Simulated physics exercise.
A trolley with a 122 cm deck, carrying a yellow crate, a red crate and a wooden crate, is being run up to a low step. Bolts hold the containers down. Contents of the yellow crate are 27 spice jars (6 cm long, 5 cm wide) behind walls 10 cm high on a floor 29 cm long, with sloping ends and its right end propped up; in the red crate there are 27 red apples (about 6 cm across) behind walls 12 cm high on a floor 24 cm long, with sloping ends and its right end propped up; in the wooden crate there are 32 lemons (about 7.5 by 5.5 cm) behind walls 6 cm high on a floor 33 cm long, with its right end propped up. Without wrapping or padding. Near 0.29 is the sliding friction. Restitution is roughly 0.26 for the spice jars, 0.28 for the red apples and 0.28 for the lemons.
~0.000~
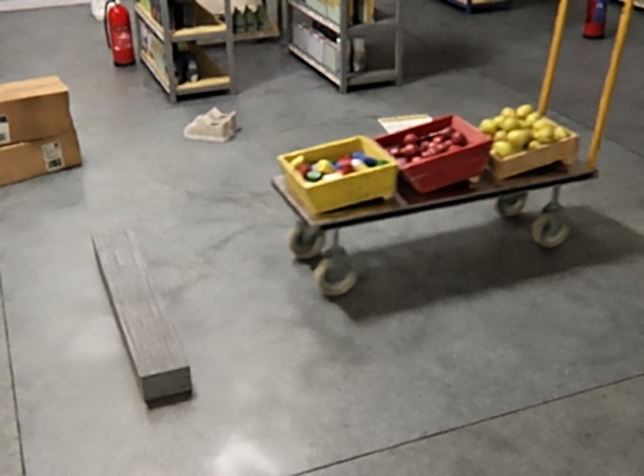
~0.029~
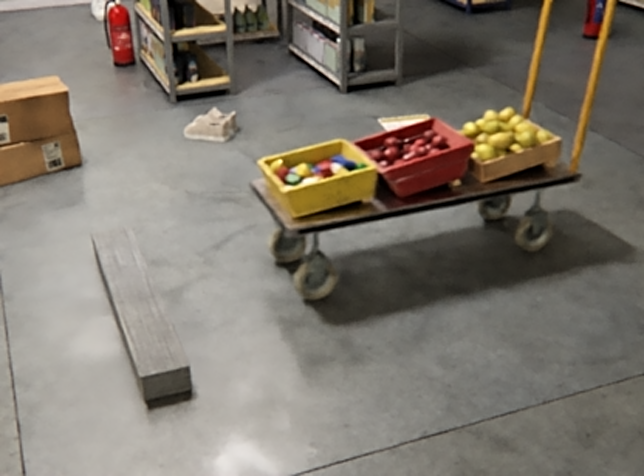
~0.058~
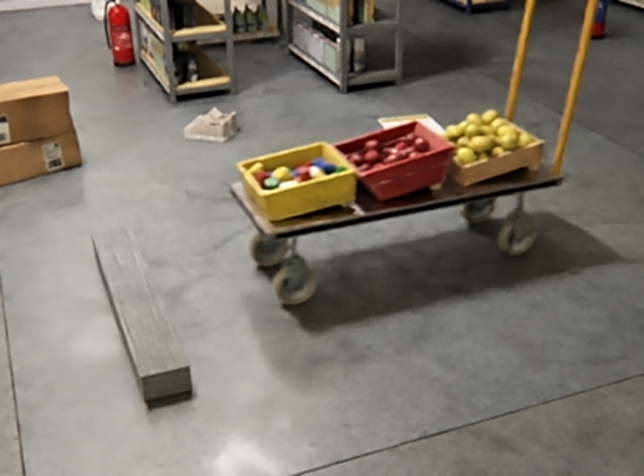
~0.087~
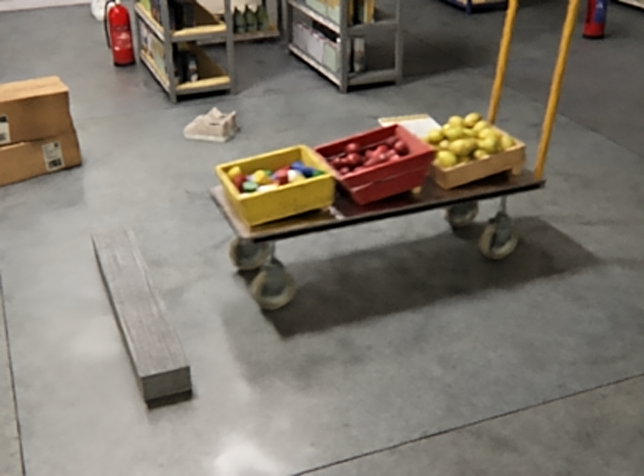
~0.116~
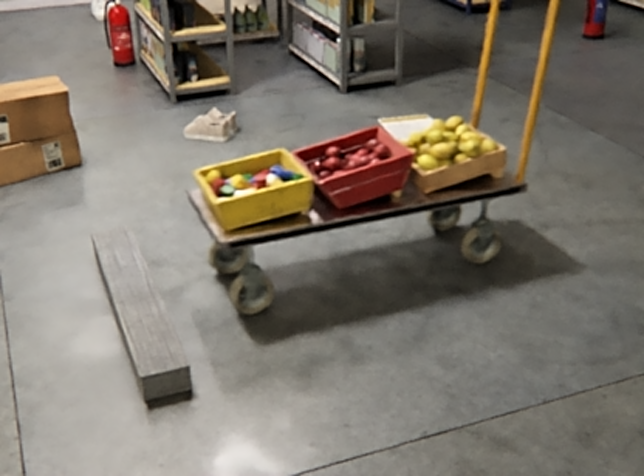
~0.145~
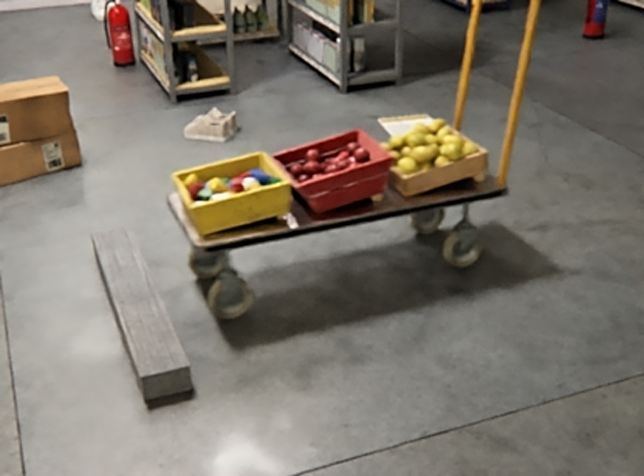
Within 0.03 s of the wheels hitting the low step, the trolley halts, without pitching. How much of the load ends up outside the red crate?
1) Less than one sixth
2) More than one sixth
More than one sixth (2).
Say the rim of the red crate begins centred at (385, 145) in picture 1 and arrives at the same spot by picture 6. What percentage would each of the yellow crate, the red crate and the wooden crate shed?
Under that change it'd be yellow crate at 0, red crate at 0 and wooden crate at 10 percent.
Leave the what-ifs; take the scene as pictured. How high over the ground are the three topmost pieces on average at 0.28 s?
On average roughly 56 centimetres up.
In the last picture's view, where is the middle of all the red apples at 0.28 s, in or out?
At about (269, 177).
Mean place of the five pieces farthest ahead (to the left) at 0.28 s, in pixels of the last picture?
(150, 194).
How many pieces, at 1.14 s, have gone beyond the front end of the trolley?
Around 5.
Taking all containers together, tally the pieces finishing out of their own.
Around 20.
After 0.18 s, the wheels strike.
After 0.28 s, 0 of 27 out of the yellow crate, 0 of 27 out of the red crate and 3 of 32 out of the wooden crate.
After 0.40 s, 0 of 27 out of the yellow crate, 5 of 27 out of the red crate and 7 of 32 out of the wooden crate.
After 0.63 s, 3 of 27 out of the yellow crate, 7 of 27 out of the red crate and 10 of 32 out of the wooden crate.
Outcome (at 1.14 s), 3 of 27 out of the yellow crate, 7 of 27 out of the red crate and 10 of 32 out of the wooden crate. Asked share, 7 of 27, 26 per cent.
